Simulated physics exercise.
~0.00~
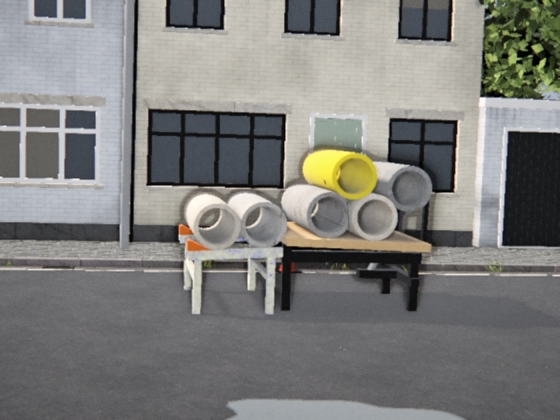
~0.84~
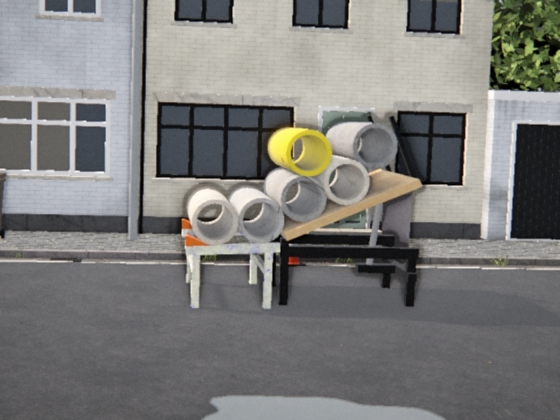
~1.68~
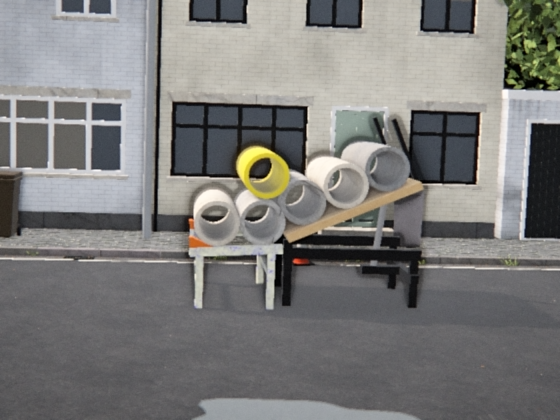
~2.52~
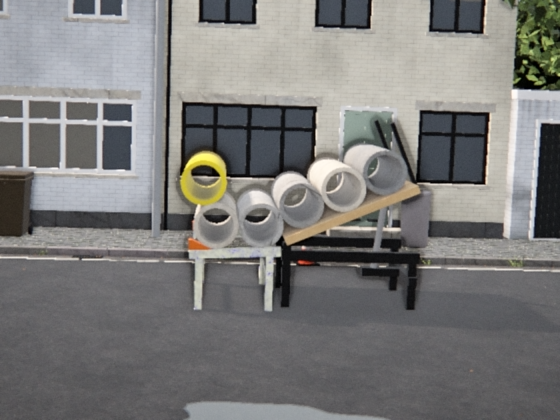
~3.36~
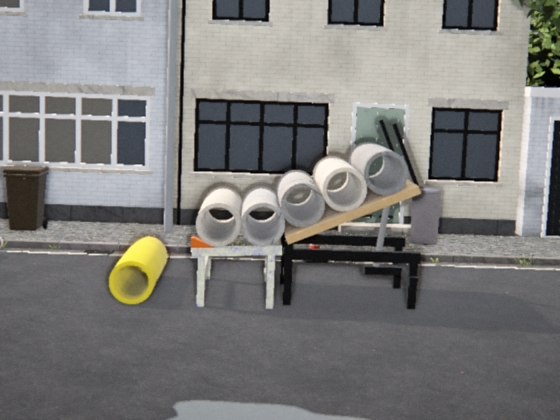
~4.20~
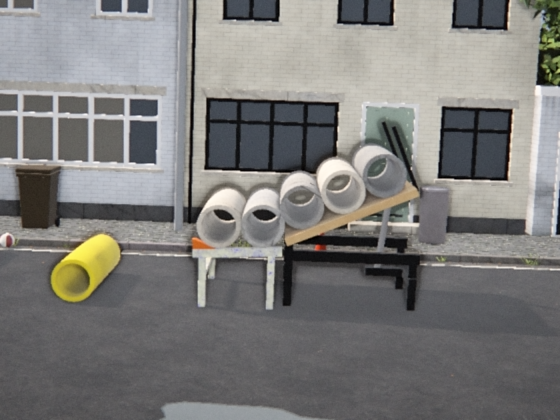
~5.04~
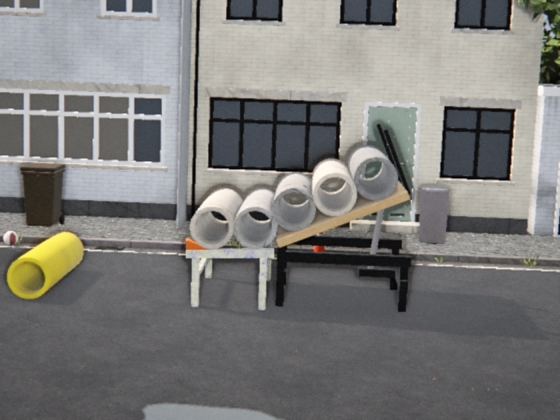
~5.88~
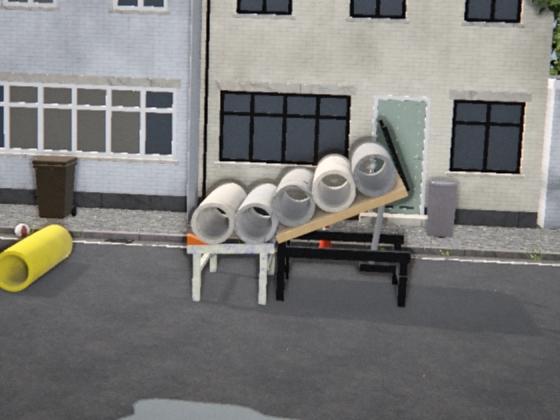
A wooden deck beside a low rack tilted up on its right side, and the yellow pipe stacked on top of the grey ones rolled left over them, dropped off the rack's far end and rolled along the road, while the grey pipes stayed up.
